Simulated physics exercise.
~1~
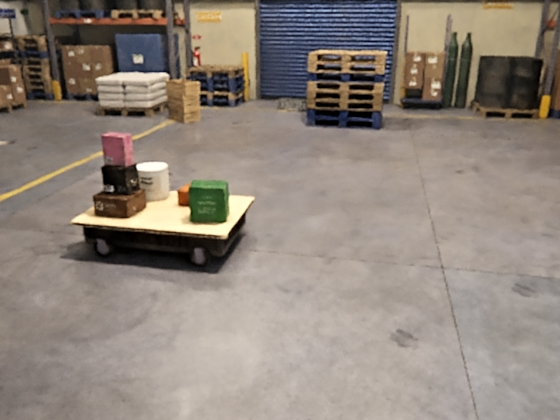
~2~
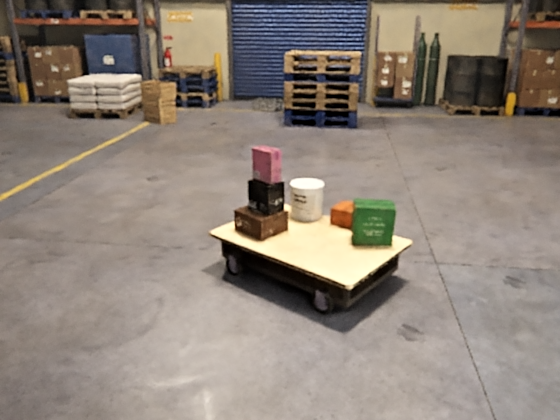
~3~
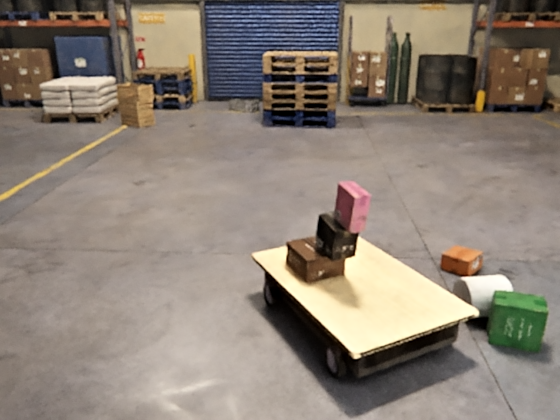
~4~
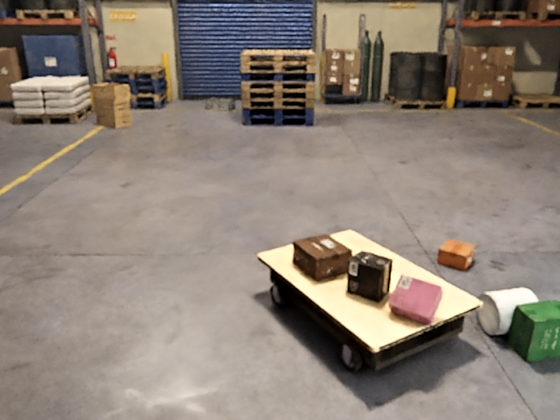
The video shows a flat cart carrying boxes and a white pail as it rolls forward, turns and stops in a warehouse. The orange parcel, white pail and green box end up on the floor, while the stacked pink and black boxes topple onto the deck beside the brown parcel.
